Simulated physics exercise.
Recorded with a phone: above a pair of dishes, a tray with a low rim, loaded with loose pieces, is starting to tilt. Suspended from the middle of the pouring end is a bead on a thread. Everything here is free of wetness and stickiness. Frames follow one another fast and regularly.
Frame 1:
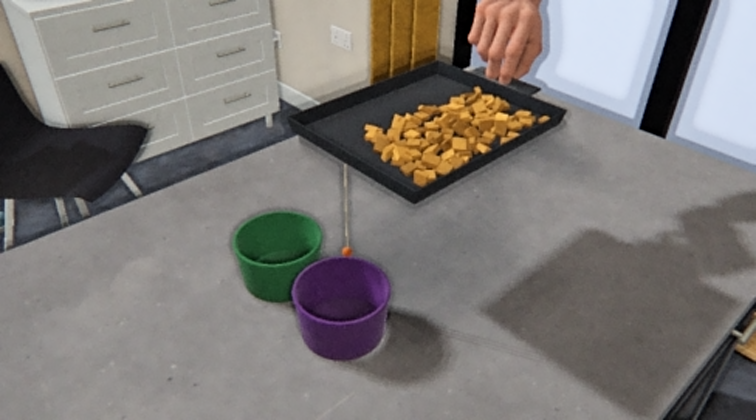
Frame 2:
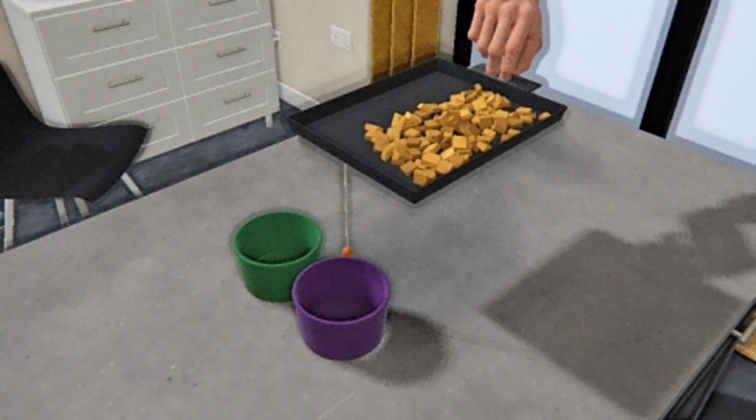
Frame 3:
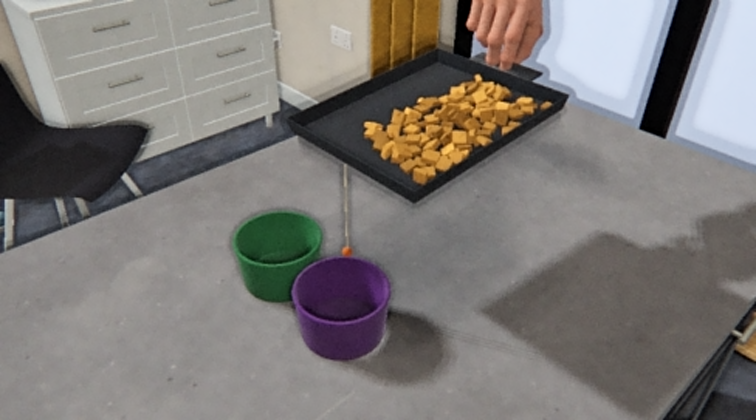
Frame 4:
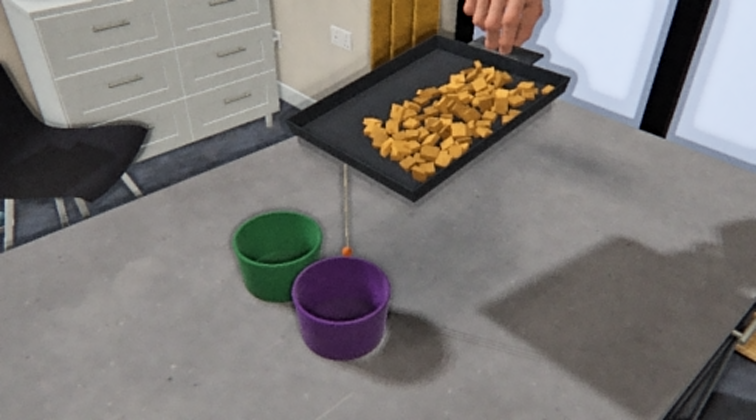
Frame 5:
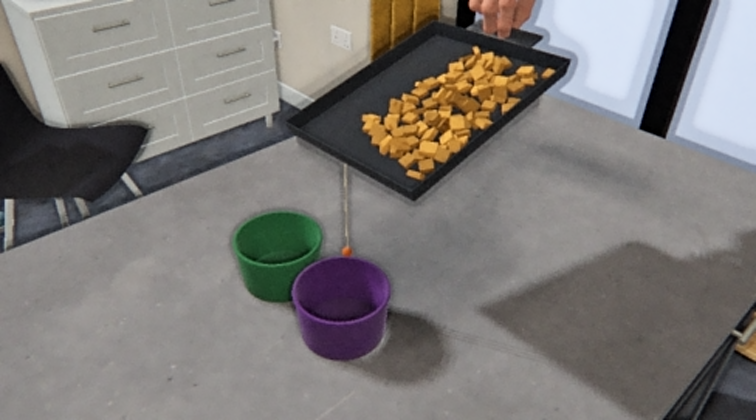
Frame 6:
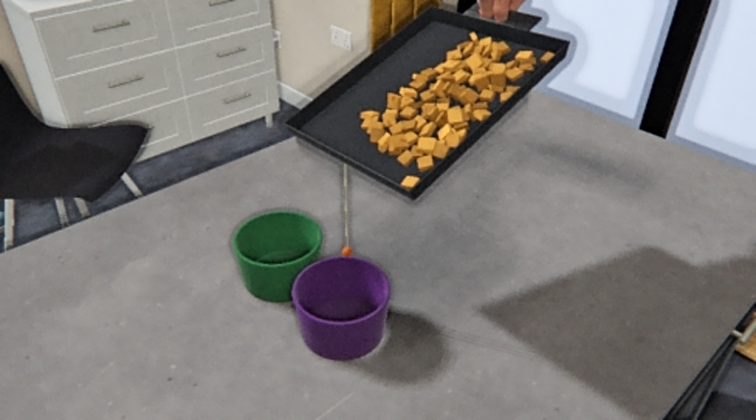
A hand at the far end of a black tray of golden-brown cereal squares gradually raised it, tilting the tray toward its near left corner, above a green dish and a purple one.
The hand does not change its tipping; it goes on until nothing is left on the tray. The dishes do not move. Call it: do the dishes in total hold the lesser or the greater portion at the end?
In total they hold the greater portion.
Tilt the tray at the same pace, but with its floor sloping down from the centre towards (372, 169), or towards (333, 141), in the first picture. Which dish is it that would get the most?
Try 1: Right-side dish. Try 2: Left-side dish.
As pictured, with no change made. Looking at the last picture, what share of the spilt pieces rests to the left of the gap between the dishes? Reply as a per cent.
Reading: Around 80 %.
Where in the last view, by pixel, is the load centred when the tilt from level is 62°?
About (353, 139).
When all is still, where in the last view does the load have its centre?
Near pixel (313, 315).
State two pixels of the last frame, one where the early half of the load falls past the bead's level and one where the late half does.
Initially about (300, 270); subsequently about (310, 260).
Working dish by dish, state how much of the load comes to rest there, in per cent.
Final share: Left dish at 20 per cent, right dish at 40 per cent.
Soon after the last picture, tray tipped steeply; nearly all on the tray; a stray few in the air.
A little later, tray tipped right over; about half on the tray; about a quarter in the right dish; a small part in the left dish; about a quarter outside both; a stray few in the air.
Later still, tray tipped past a quarter turn; about a third in the right dish; about a quarter in the left dish; about a third outside both.
At rest, tray tipped past a quarter turn; about a third in the right dish; about a quarter in the left dish; about a third outside both.
